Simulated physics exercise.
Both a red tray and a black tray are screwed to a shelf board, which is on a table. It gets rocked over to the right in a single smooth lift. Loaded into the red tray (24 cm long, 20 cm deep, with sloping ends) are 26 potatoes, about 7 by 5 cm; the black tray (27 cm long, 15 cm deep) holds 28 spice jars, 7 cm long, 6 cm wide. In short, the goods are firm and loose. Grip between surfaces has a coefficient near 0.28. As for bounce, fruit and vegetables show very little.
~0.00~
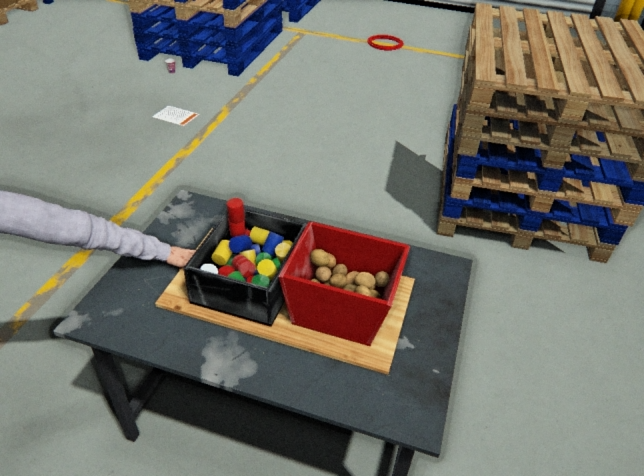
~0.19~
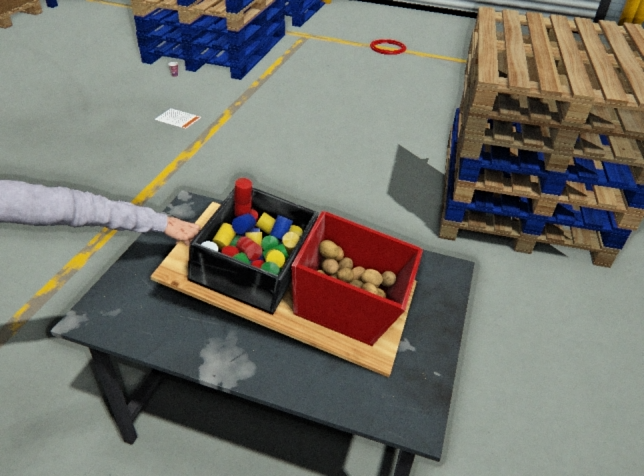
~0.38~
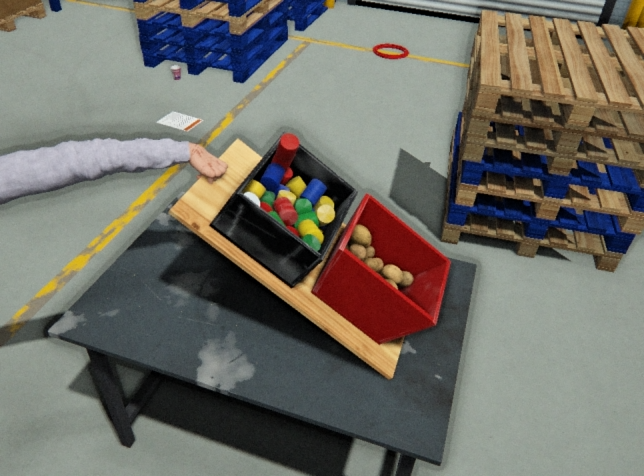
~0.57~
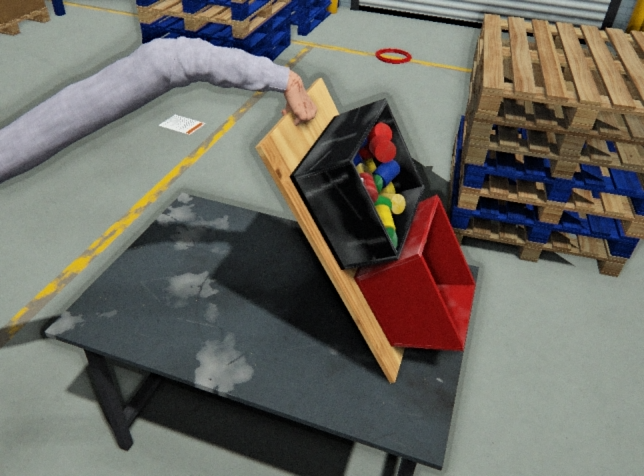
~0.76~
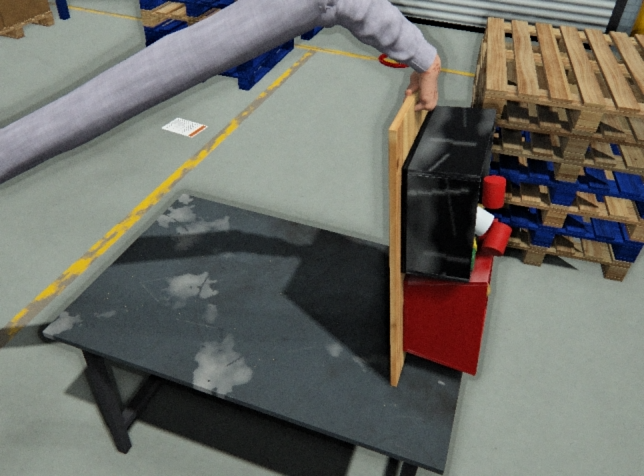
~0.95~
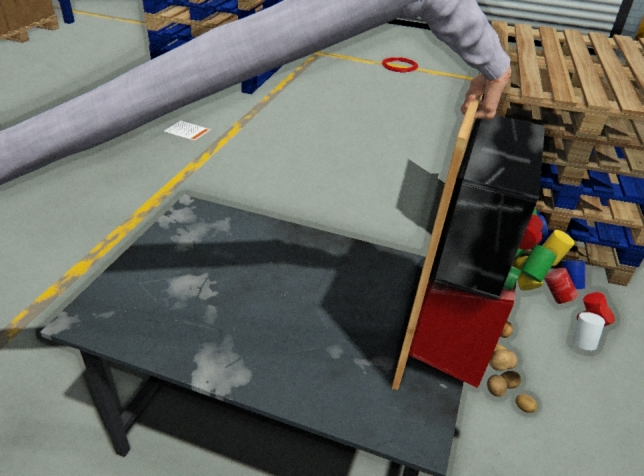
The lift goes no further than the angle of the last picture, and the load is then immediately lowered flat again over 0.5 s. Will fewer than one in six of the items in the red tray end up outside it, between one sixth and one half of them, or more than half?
It retains a minority.
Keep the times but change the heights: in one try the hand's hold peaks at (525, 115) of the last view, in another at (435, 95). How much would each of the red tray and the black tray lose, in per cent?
Loss per try - red tray 90 / 50 percent, black tray 100 / 90 percent.
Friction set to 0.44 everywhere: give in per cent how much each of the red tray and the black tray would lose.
In that case the red tray sheds 70 per cent, while the black tray sheds 100 per cent.
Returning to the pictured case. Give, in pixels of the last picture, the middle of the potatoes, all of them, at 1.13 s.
(489, 327).
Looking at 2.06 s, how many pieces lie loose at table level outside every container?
Some 5 in number.
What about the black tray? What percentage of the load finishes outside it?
For the black tray, 100 percent.
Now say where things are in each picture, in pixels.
In the first picture (places track the rim corner closest to us here; the camera moves round a little), red tray (388, 303); black tray (267, 289); tipped 0°; all still inside.
In the second picture, red tray (402, 307); black tray (277, 277); tipped 10°.
In the third picture, red tray (434, 320); black tray (320, 256); tipped 32°.
In the fourth picture, red tray (463, 346); black tray (397, 254); tipped 60°.
In the fifth picture, red tray (476, 371); black tray (470, 278); tipped 82°; 2 out, the lowest jar at (497, 239).
In the sixth picture, red tray (479, 384); black tray (500, 295); tipped 92°; 16 out, the lowest potato at (526, 404).
After 1.13 s, tilt 65°; the red tray is down by 11 of 26 and the black tray is down by 24 of 28.
After 1.35 s, tilt 10°; the red tray is down by 20 of 26 and the black tray is down by 28 of 28.
After 1.66 s, tilt 0°; the red tray is down by 20 of 26 and the black tray is down by 28 of 28.
When it is over (at 2.06 s), the red tray is down by 20 of 26 and the black tray is down by 28 of 28. Asked share, 20 of 26, 77 per cent.
